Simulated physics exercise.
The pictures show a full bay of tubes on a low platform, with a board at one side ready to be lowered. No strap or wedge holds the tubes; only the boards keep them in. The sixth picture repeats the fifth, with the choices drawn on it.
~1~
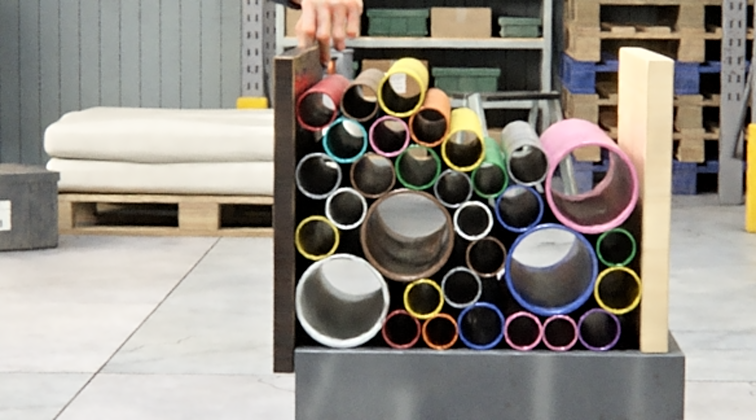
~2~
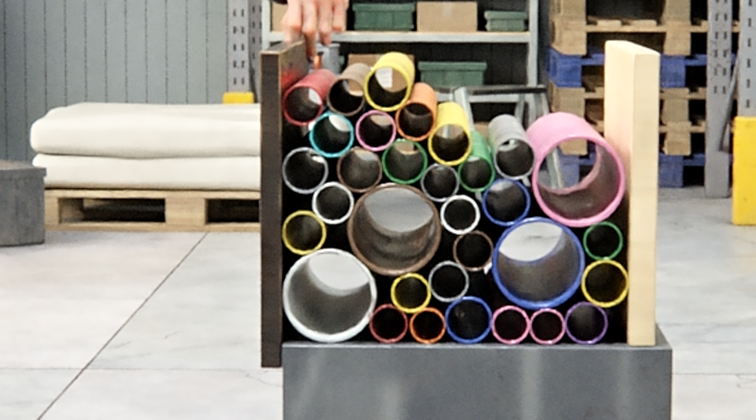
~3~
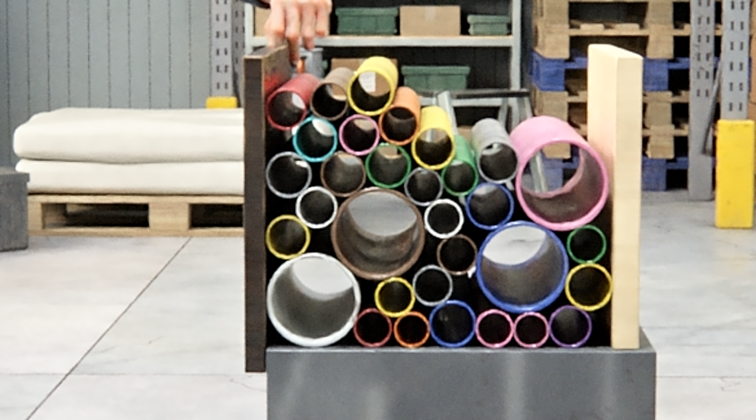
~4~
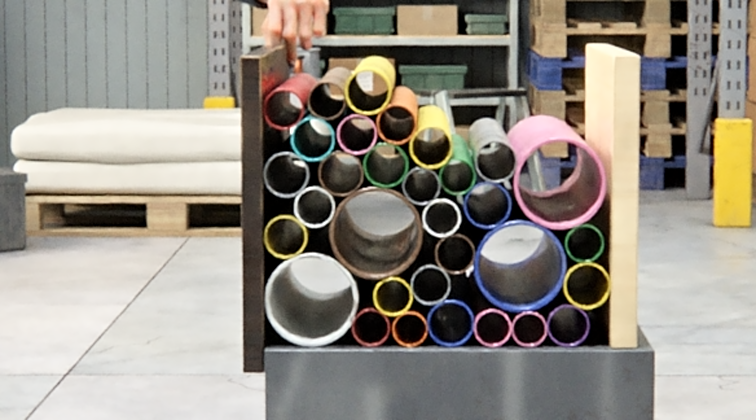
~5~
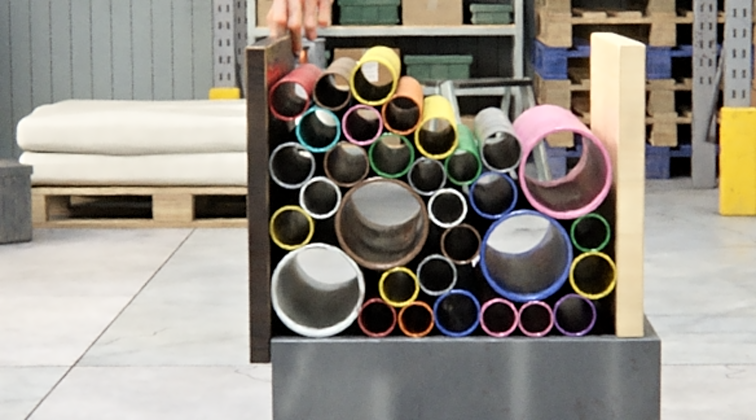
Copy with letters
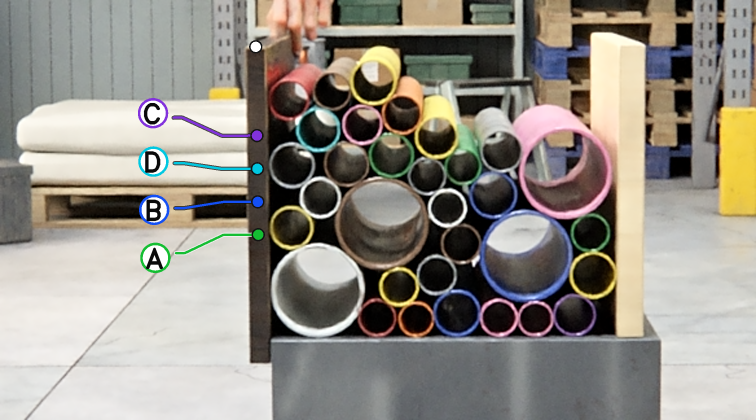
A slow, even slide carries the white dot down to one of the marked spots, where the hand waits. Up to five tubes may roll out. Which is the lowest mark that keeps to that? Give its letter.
Slide it to A.
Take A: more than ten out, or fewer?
It loses fewer than ten.
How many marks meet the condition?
The number is four.
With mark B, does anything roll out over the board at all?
At B: Yes.
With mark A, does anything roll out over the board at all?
Yes.
On the copy, A at (258, 235); B at (258, 202); C at (257, 136); D at (257, 169); the white dot at (256, 47).
On A. First, top of the board (269, 130).
Then, top of the board (270, 225).
Finally, top of the board (270, 234), four out over the board.
By contrast, B one out over the board; C none out over the board; D one out over the board.
